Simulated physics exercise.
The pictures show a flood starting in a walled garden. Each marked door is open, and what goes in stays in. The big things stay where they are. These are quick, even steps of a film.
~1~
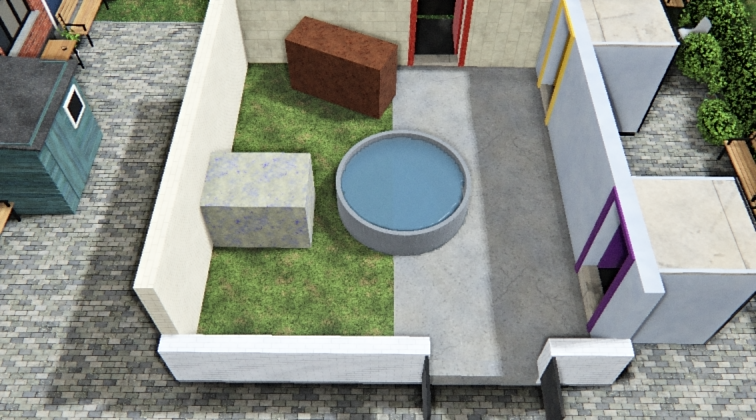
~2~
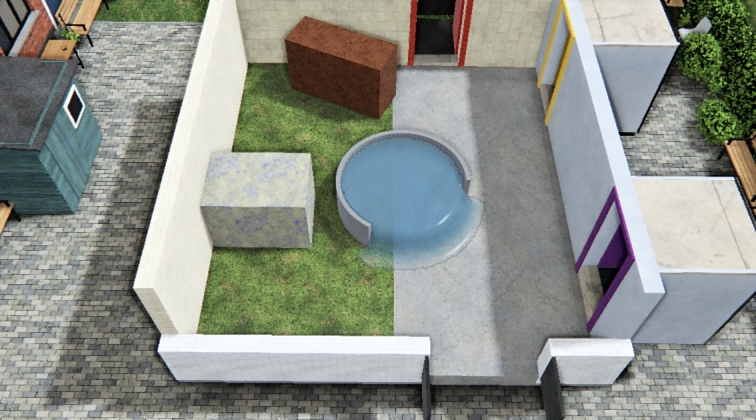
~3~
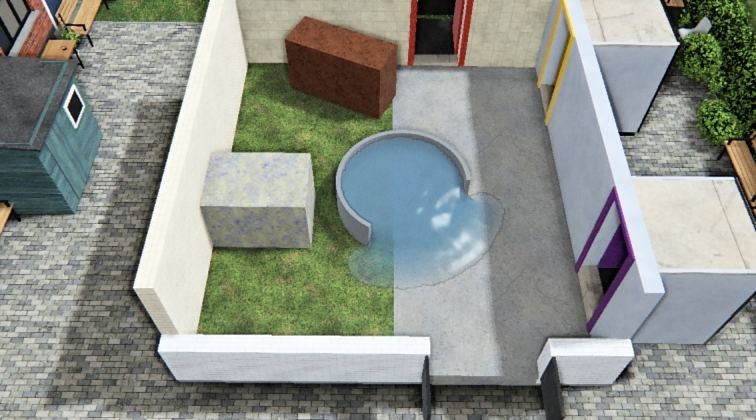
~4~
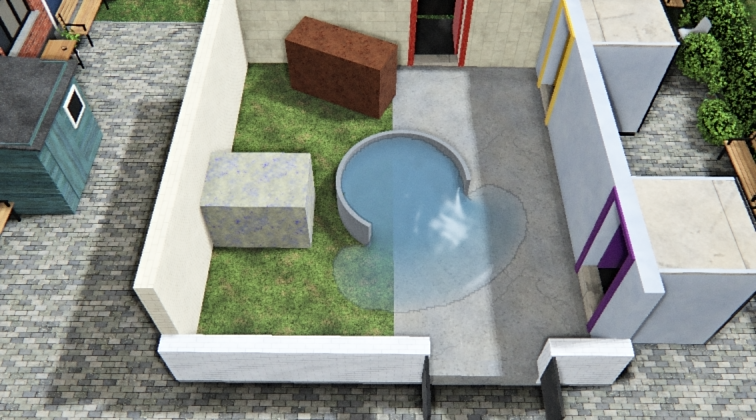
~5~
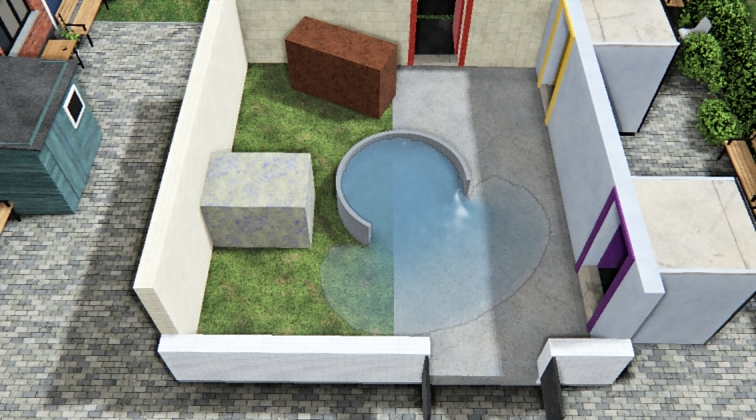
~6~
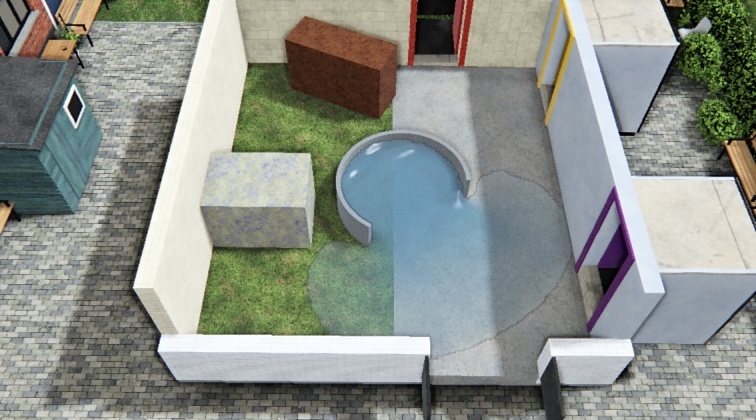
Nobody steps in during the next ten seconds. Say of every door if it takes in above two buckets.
In the end: The purple door holds within the limit; the red door holds within the limit; the yellow door holds within the limit.
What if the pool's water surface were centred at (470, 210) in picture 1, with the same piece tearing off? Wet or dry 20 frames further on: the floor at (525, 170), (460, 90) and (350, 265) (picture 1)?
In turn: Awash, clear, clear.
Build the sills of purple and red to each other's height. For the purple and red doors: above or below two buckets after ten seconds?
In short: Purple goes over, red holds.
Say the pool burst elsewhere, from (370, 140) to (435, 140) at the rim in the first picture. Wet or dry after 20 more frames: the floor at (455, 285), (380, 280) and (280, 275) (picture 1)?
In turn: No water, not flooded, clear.
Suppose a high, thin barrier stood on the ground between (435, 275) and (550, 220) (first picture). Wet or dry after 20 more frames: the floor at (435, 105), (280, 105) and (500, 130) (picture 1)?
One after the other: Dry, not flooded, covered.
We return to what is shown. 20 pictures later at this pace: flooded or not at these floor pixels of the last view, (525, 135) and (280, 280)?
One after the other: Under water, under water.
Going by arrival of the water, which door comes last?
The door marked red.
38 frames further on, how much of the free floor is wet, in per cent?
Near 65 in a hundred.
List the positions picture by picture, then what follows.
The round tank at (403, 182) is whole and still, in the first frame.
Water pours out at (435, 240) and has run to (474, 200), in the second frame.
The front is at (495, 203), out from the gap at (435, 241), in the third frame.
Water pours out at (435, 242) and has run to (516, 204), in the fourth frame.
Water pours out at (435, 242) and has run to (530, 198), in the fifth frame.
The front is at (568, 231), out from the gap at (435, 242), in the sixth frame.
A moment on, water covers 35 % of the floor; the purple door wet at the sill, nothing in, the red door not reached, the yellow door not reached.
Next, water covers 40 % of the floor; the purple door wet at the sill, nothing in, the red door not reached, the yellow door not reached.
Then, water covers 50 % of the floor; the purple door under two buckets in, the red door not reached, the yellow door wet at the sill, nothing in.
Later, water covers 65 % of the floor; the purple door under two buckets in, the red door not reached, the yellow door wet at the sill, nothing in.
In the end, water covers 75 % of the floor; the purple door under two buckets in, the red door wet at the sill, nothing in, the yellow door wet at the sill, nothing in.
